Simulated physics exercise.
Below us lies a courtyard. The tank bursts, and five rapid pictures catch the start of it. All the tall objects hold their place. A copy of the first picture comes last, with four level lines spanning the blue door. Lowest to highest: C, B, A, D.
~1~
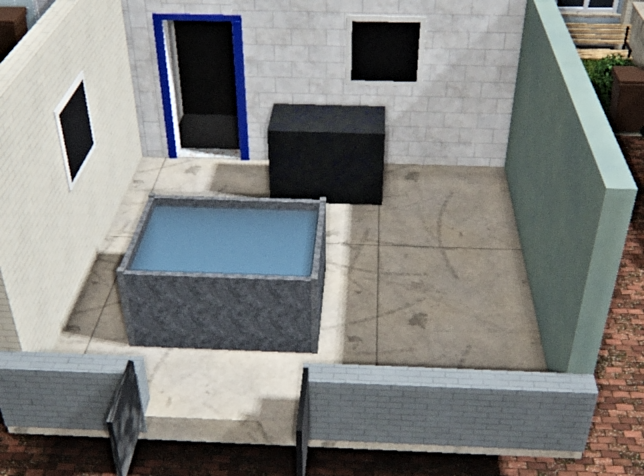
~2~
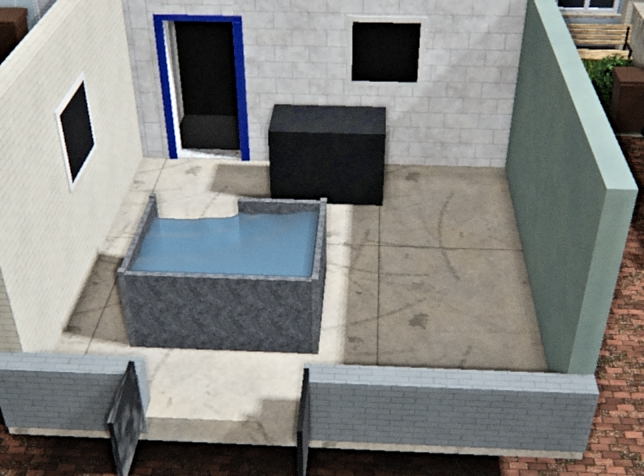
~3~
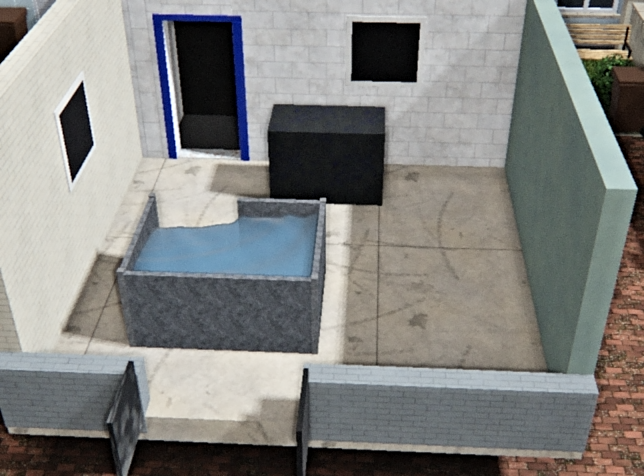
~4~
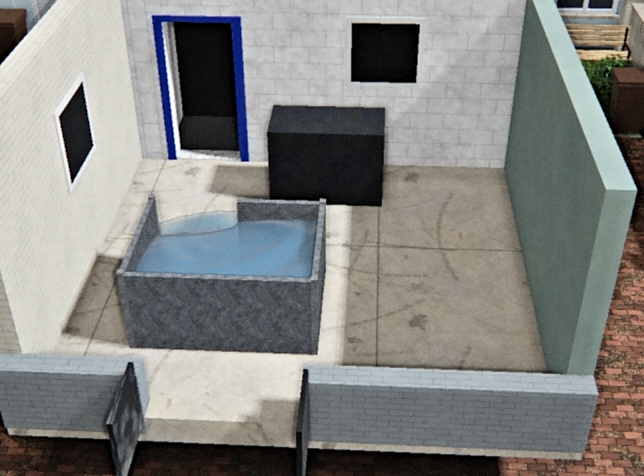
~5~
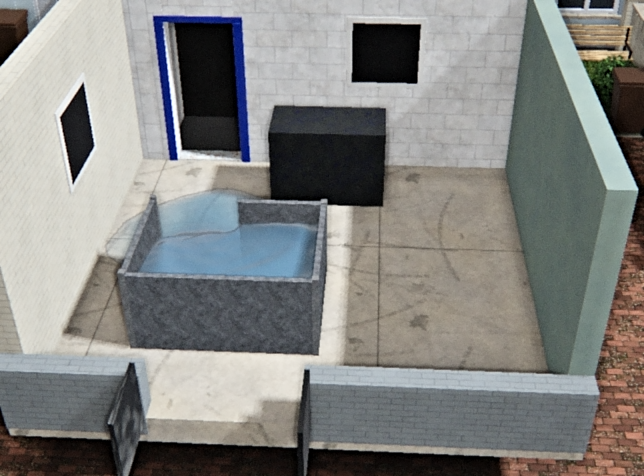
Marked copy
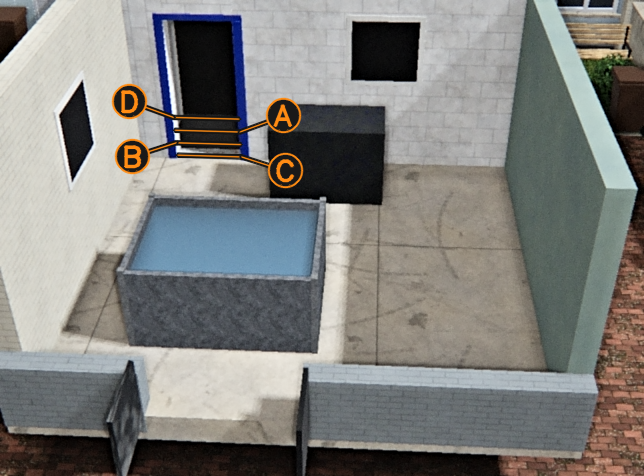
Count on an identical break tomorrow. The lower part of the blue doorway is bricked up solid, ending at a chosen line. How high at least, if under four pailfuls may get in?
Use mark A.
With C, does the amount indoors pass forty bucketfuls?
Yes.
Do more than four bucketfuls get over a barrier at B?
Yes.
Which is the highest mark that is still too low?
It is B.
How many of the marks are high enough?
Two of them.
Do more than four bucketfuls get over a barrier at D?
No, not at all.
On the marked copy, A at (207, 131); B at (208, 143); C at (209, 156); D at (206, 118); from the bottom up C, B, A, D.
For mark A, a splash gets over, under a bucket.
For mark B, about 13 bucketfuls get in.
For mark C, dozens of bucketfuls pour in.
For mark D, nothing gets over.
